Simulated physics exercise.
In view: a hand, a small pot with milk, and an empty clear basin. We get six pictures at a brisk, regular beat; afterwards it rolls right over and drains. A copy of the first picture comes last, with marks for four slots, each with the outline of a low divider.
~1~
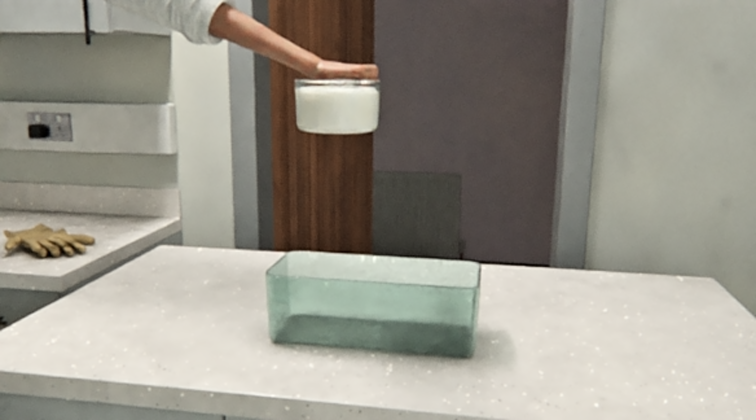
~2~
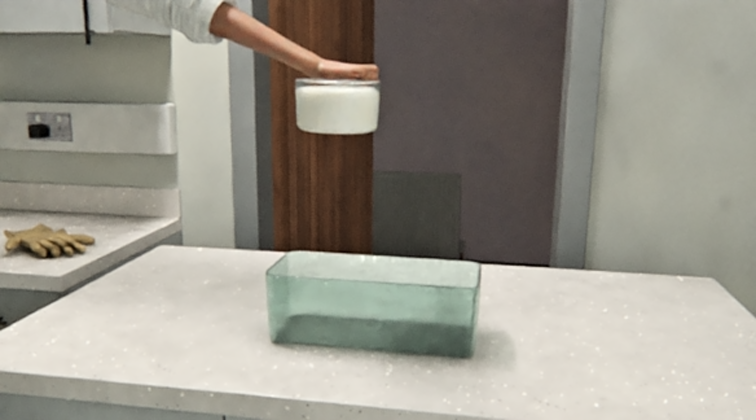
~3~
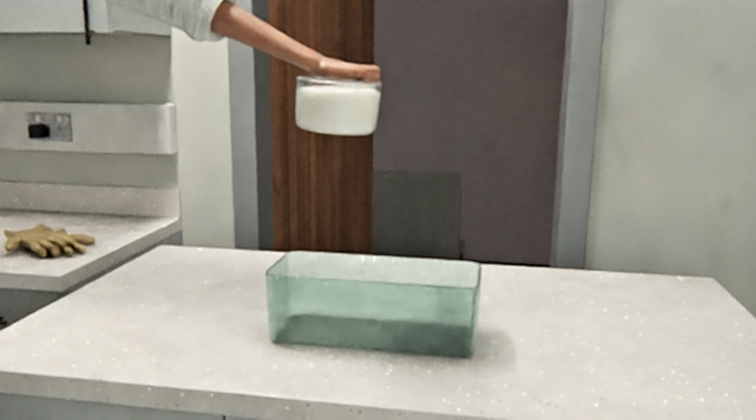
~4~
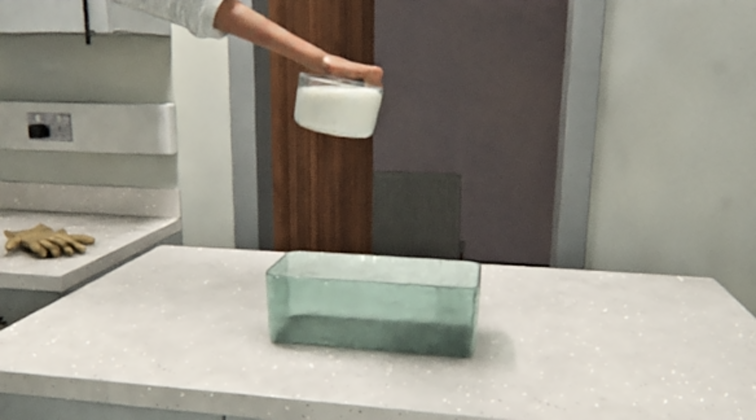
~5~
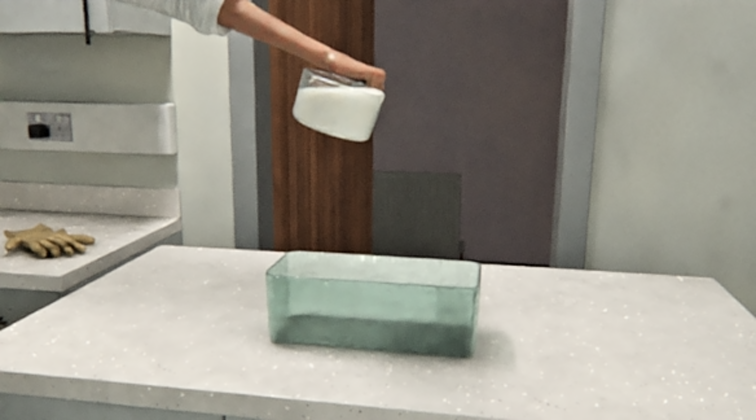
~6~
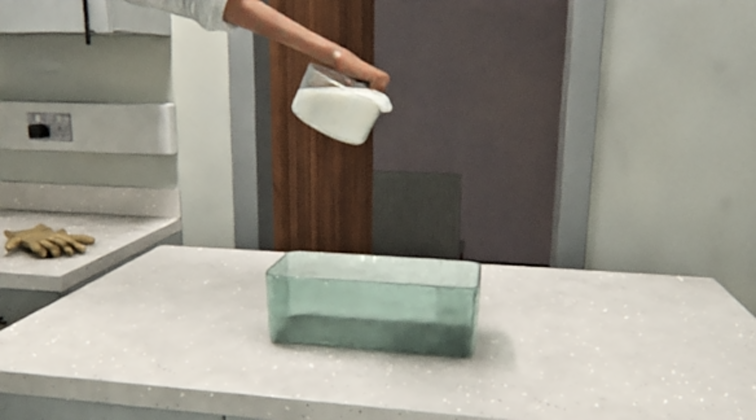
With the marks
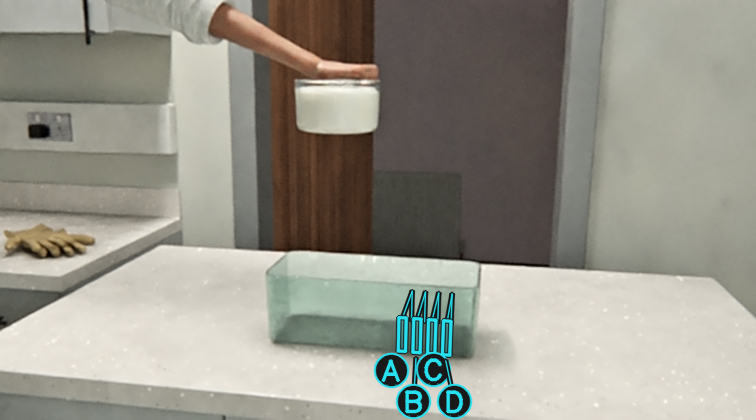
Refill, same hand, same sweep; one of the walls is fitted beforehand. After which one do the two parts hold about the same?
The best slot is C.
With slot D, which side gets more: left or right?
The left one.
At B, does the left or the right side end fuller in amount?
The right side.
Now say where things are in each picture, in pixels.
In the first frame, upright, lip at (377, 81); basin from (270, 340) to (475, 357); nothing has left yet.
In the second frame, upright, lip at (378, 82); nothing has left yet.
In the third frame, tipped about 5°, lip at (379, 85); nothing has left yet.
In the fourth frame, tipped about 10°, lip at (381, 89); nothing has left yet.
In the fifth frame, tipped about 18°, lip at (382, 95); milk is over the lip, down to (382, 95).
In the sixth frame, tipped about 27°, lip at (383, 102); milk is over the lip, down to (387, 109).
In cyan, A at (401, 356); B at (416, 357); C at (430, 359); D at (445, 360).
For slot A, about 10 % ends left of the wall and 88 % right of it.
For slot B, about 30 % ends left of the wall and 68 % right of it.
For slot C, about 49 % ends left of the wall and 48 % right of it.
For slot D, about 73 % ends left of the wall and 25 % right of it.
